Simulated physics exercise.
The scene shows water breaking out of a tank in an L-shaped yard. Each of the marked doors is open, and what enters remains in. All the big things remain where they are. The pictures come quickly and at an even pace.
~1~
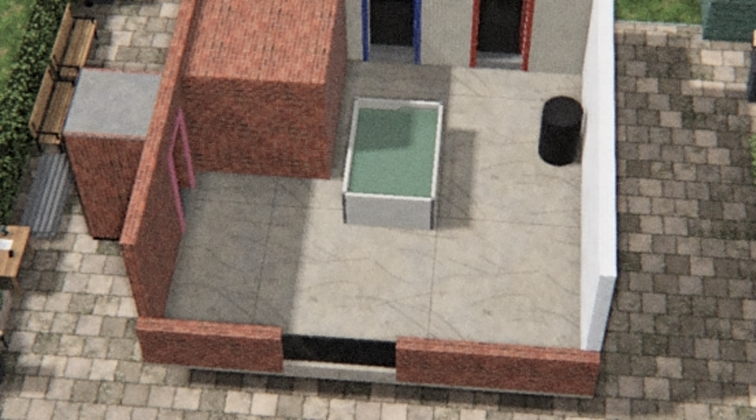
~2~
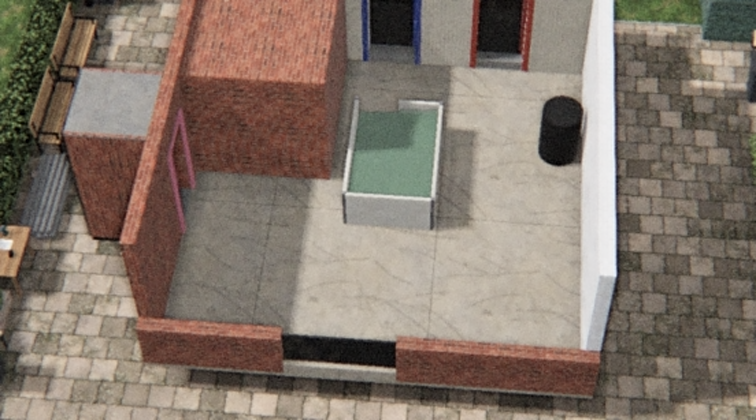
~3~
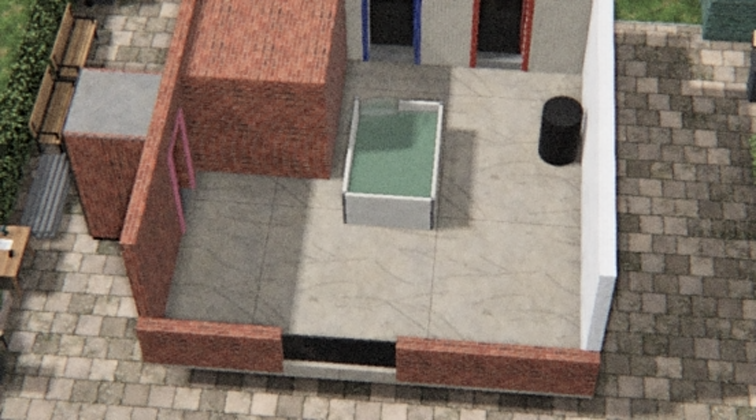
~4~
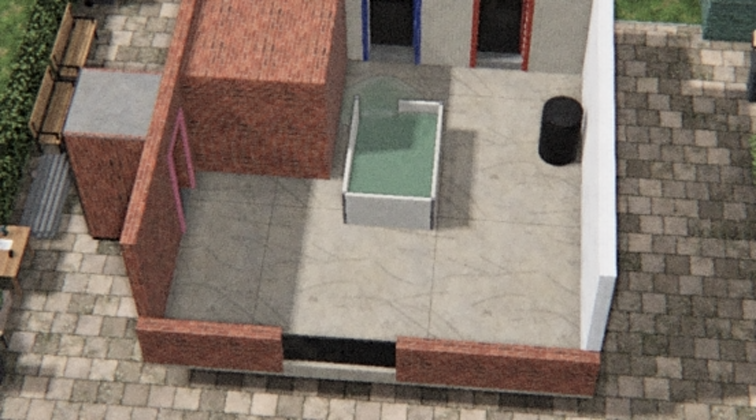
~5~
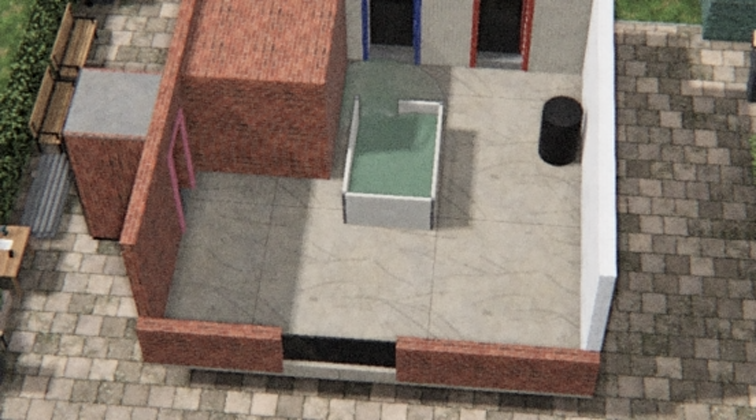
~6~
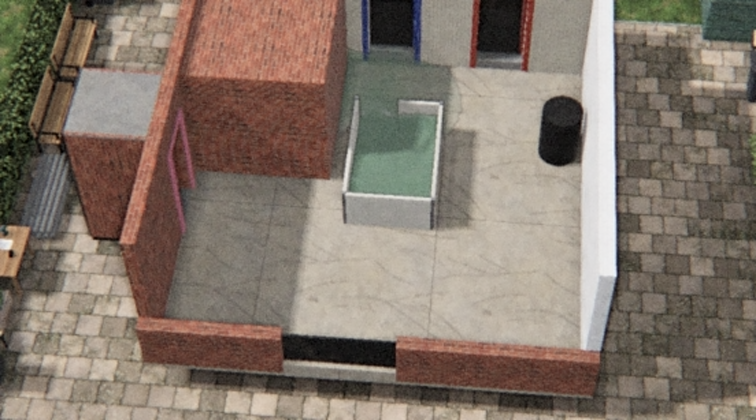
Greenish water sat still in a pale tank in a brick-walled yard, then poured out through a gap on the far side and spread across the paving toward the wall with the blue-framed doorway.
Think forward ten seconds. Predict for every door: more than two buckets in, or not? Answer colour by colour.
Blue door: Over two pails, red door: Two pails at most, pink door: Two pails at most.
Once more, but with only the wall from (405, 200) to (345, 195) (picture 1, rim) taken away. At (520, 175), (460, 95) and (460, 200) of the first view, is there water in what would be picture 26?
Listed order gives left alone; left alone; left alone.
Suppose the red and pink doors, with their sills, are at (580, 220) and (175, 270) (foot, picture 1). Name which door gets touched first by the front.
Answer: The blue one.
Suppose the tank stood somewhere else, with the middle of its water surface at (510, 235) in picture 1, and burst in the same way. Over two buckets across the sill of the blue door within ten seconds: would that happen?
One by one - blue door: Below the limit.
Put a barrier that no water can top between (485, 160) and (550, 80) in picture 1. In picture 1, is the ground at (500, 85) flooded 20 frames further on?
Submerged.
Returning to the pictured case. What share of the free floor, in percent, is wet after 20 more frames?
I'd guess some 30 per cent.
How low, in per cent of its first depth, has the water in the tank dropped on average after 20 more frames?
It works out to roughly 46 %.
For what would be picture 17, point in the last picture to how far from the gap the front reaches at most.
Close to (579, 81), I think.
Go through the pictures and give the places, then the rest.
Still water in the tank at (394, 150), in the first picture.
The front is at a hidden place, out from the gap on the tank's far side, in the second picture.
Water pours out on the tank's far side and has run to (394, 100), in the third picture.
Water pours out on the tank's far side and has run to (394, 80), in the fourth picture.
Water pours out on the tank's far side and has run to (362, 62), in the fifth picture.
The front is at (441, 67), out from the gap on the tank's far side, in the sixth picture.
A moment on, water covers 10 % of the floor; the blue door over two buckets in, the red door wet at the sill, nothing in, the pink door not reached.
Next, water covers 15 % of the floor; the blue door far over two buckets in, the red door wet at the sill, nothing in, the pink door not reached.
Then, water covers 30 % of the floor; the blue door far over two buckets in, the red door wet at the sill, nothing in, the pink door not reached.
Later, water covers 60 % of the floor; the blue door far over two buckets in, the red door wet at the sill, nothing in, the pink door not reached.
In the end, water covers 80 % of the floor; the blue door far over two buckets in, the red door wet at the sill, nothing in, the pink door not reached.
